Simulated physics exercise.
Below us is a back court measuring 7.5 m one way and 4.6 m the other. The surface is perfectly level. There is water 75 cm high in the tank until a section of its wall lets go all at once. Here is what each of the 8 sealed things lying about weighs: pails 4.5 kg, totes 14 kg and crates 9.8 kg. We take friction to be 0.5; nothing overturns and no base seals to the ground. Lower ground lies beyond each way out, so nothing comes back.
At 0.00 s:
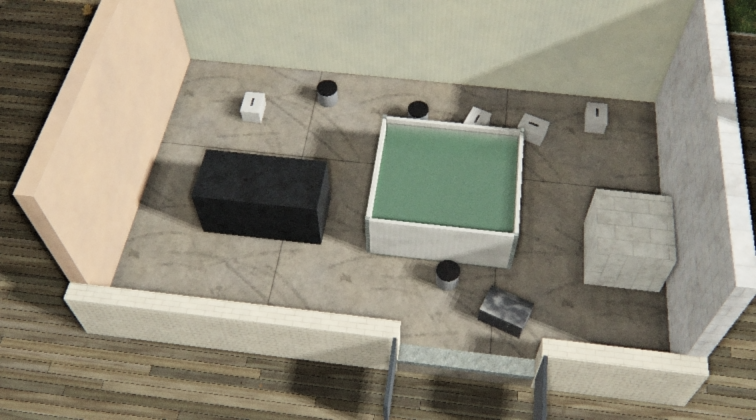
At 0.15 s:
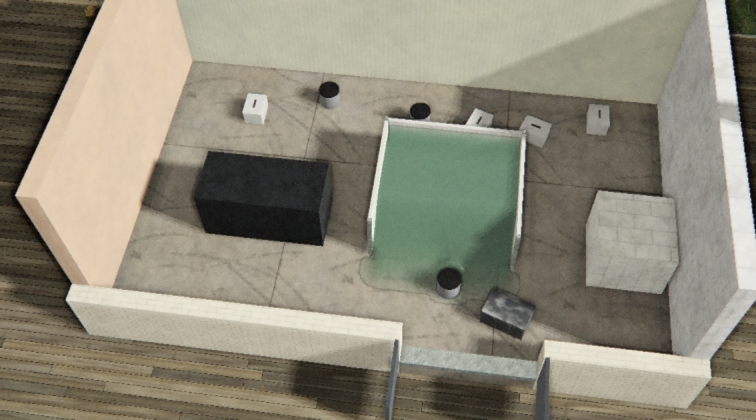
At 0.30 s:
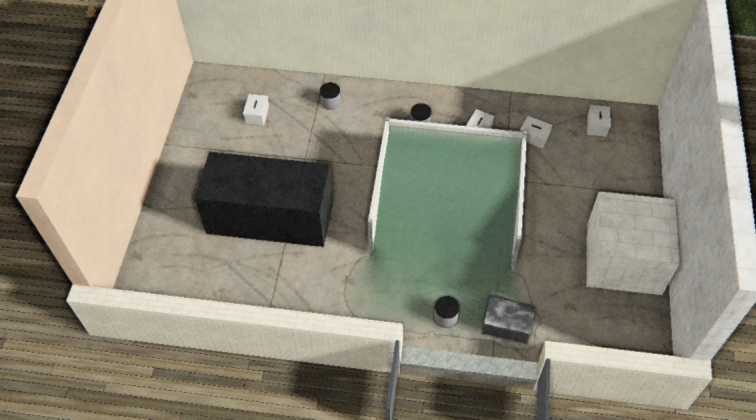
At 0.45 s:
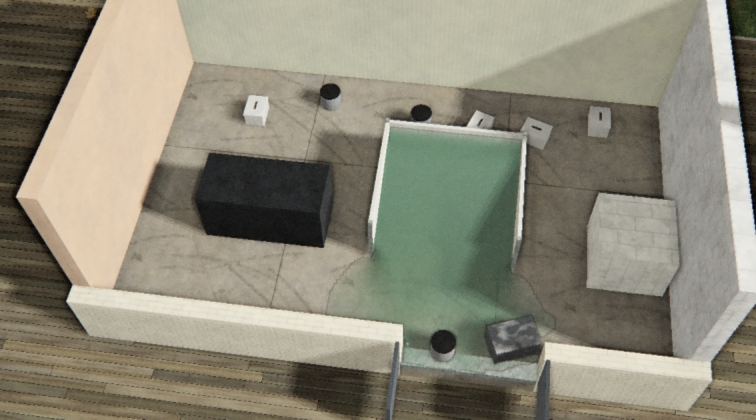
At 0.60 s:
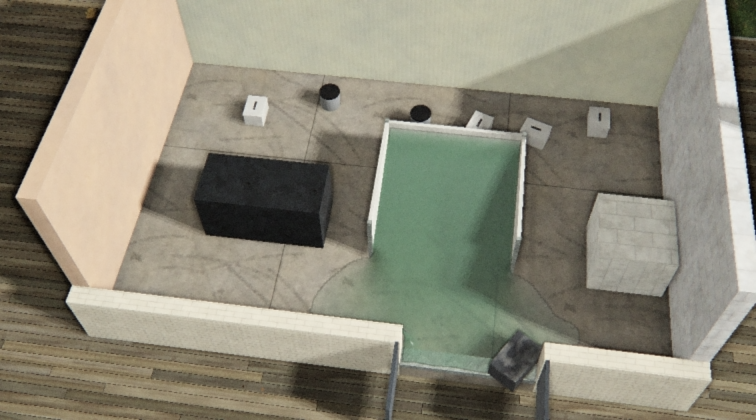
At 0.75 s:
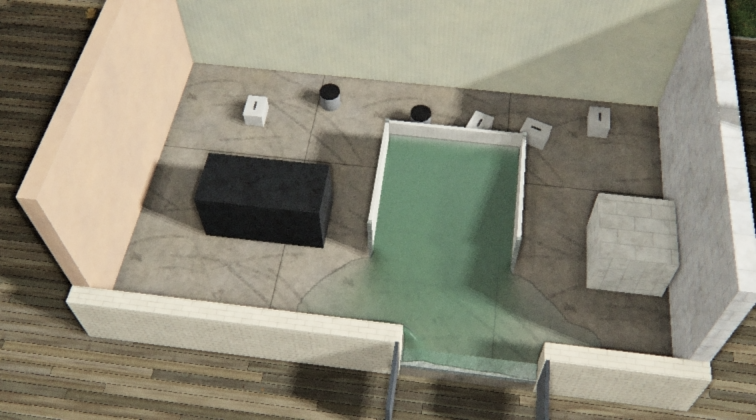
Green water spreads from an opened pen and carries a pail and dark block out the gateway.
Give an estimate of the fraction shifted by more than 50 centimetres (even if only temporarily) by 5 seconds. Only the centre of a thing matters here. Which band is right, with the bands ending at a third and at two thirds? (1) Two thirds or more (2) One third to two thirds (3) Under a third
Under a third.
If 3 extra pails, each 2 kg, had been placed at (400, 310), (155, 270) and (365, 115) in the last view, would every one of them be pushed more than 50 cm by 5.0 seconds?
Taking them one by one: It goes beyond, then it goes beyond, then it stays within.
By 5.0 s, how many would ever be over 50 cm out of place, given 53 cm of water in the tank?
In that case 2 of them.
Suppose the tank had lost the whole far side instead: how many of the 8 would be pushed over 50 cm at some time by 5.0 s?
The answer would then be 6.
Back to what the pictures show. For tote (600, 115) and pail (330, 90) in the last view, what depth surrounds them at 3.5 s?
Roughly 0 and 0 cm.
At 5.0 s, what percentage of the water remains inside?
Roughly 44 percent.
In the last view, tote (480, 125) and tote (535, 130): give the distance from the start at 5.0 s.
Going in order, that's 0 cm for one and 0 cm for the other.
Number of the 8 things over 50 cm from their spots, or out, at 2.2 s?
My count gives 2.
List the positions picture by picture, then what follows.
A pail at (448, 270), on the bottom; a tote at (477, 119), on the bottom; water covers 3.2 m2; 0 of 8 have shifted, in the first picture.
A pail at (450, 278), on the bottom, 10 cm from its start; a tote at (479, 121), on the bottom; water covers 4.3 m2; 1 of 8 have shifted, in the second picture.
A pail at (447, 307) rests on the ground, 52 cm from its start; a tote at (480, 122), on the bottom; 5.4 m2 under water; 2 of 8 have shifted, in the third picture.
A pail at (444, 341) rests on the ground, 100 cm from its start; a tote at (480, 123) rests on the ground; 6.8 m2 under water; 2 of 8 have shifted, in the fourth picture.
A pail is out of sight; a tote at (479, 123), on the bottom; 7.6 m2 under water; 2 of 8 have shifted, in the fifth picture.
A pail is out of sight; a tote at (480, 123), on the bottom; 8.0 m2 under water; 2 of 8 have shifted, in the sixth picture.
After 1.1 s 2 of 8 are over 50 cm from their spots; 0 afloat.
After 2.2 s 2 of 8 are over 50 cm from their spots; 0 afloat.
After 3.5 s 2 of 8 are over 50 cm from their spots; 0 afloat.
After 5.0 s 2 of 8 are over 50 cm from their spots, and 2 have been at some point; 0 afloat.
